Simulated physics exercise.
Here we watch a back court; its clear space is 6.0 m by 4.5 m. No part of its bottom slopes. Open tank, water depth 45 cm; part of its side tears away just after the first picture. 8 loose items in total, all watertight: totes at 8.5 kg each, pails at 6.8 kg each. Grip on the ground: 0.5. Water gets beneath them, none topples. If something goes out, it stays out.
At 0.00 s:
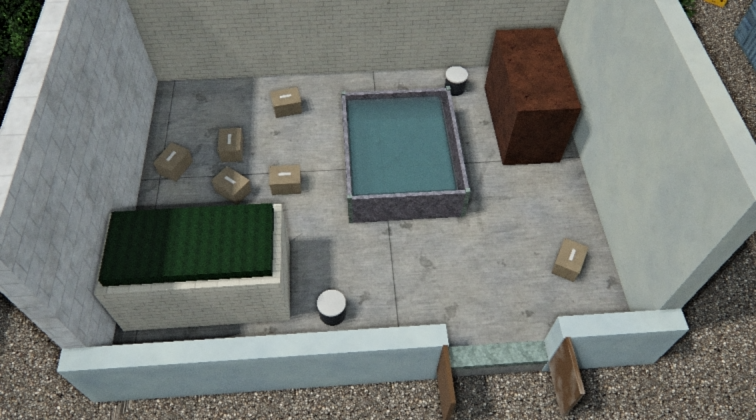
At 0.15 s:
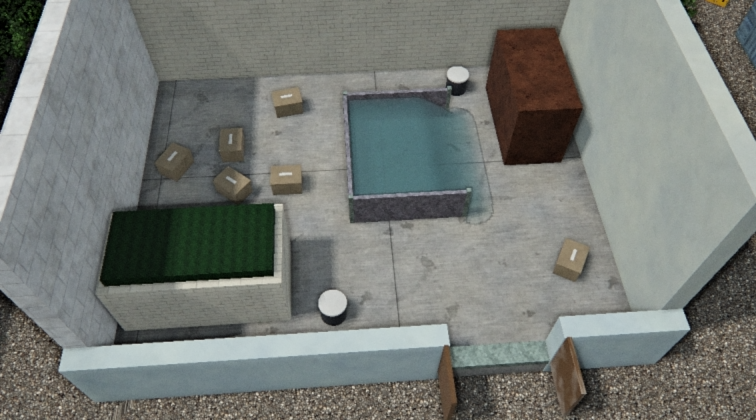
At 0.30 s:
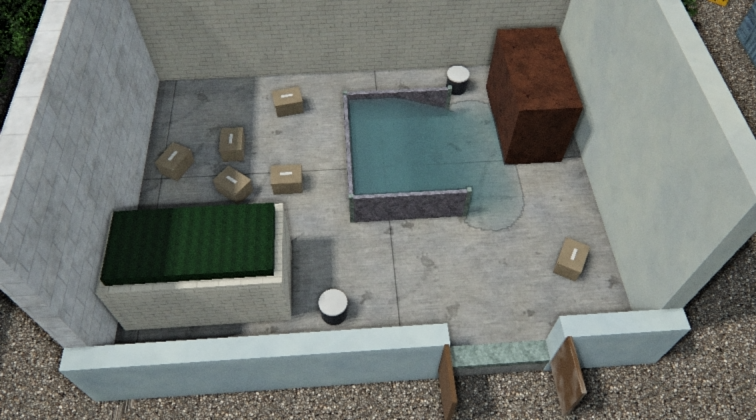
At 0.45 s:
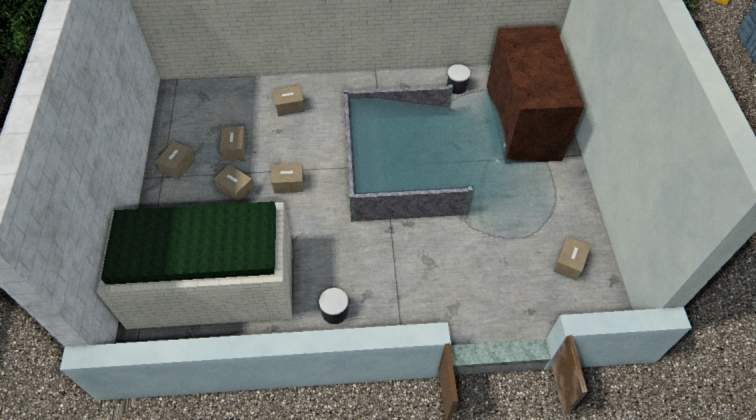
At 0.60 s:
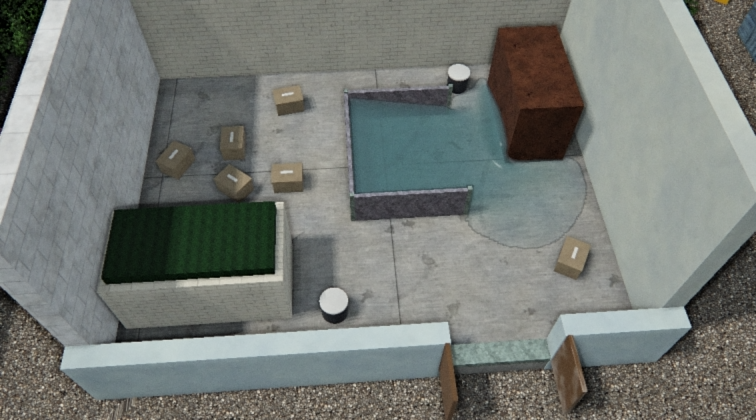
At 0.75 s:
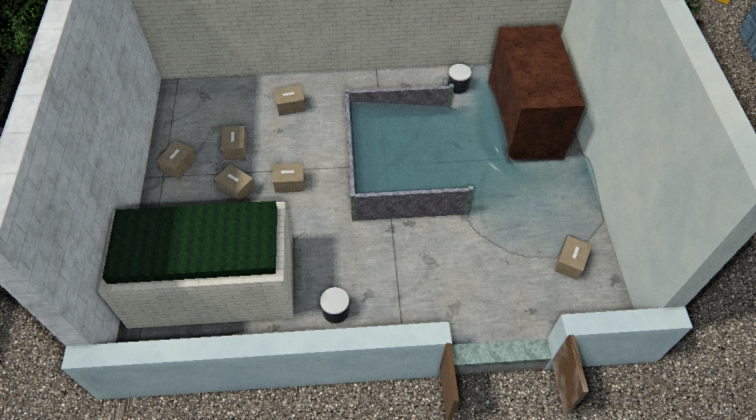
Water spills from a raised rectangular tank as its right side opens, spreading across the flat concrete yard around a rust-brown block and toward the right wall, while the scattered cardboard boxes and white-topped pails stay in place.
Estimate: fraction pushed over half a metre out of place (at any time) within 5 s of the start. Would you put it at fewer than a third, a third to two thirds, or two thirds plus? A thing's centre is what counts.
We'll see only a small share moved that far, short of a third.
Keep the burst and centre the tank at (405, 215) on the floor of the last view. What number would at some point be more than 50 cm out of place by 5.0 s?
Result: 2.
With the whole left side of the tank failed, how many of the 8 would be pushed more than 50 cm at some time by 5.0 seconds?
In that case the number is 5.
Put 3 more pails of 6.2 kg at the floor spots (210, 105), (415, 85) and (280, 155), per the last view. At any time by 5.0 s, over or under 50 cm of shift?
In order: Within it, beyond it, within it.
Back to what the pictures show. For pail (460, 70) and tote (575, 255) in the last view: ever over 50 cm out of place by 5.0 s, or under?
Beyond half a metre, then beyond half a metre.
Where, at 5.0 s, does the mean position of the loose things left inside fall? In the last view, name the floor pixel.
Mean floor pixel: About (298, 187).
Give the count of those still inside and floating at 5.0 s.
My tally comes to 0.
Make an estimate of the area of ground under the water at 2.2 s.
Somewhere about 10.5 m2, give or take.
After 1.1 s 0 of 8 are over 50 cm from their spots; 0 afloat.
After 2.2 s 2 of 8 are over 50 cm from their spots; 1 afloat.
After 3.5 s 2 of 8 are over 50 cm from their spots; 0 afloat.
After 5.0 s 2 of 8 are over 50 cm from their spots, and 2 have been at some point; 0 afloat.
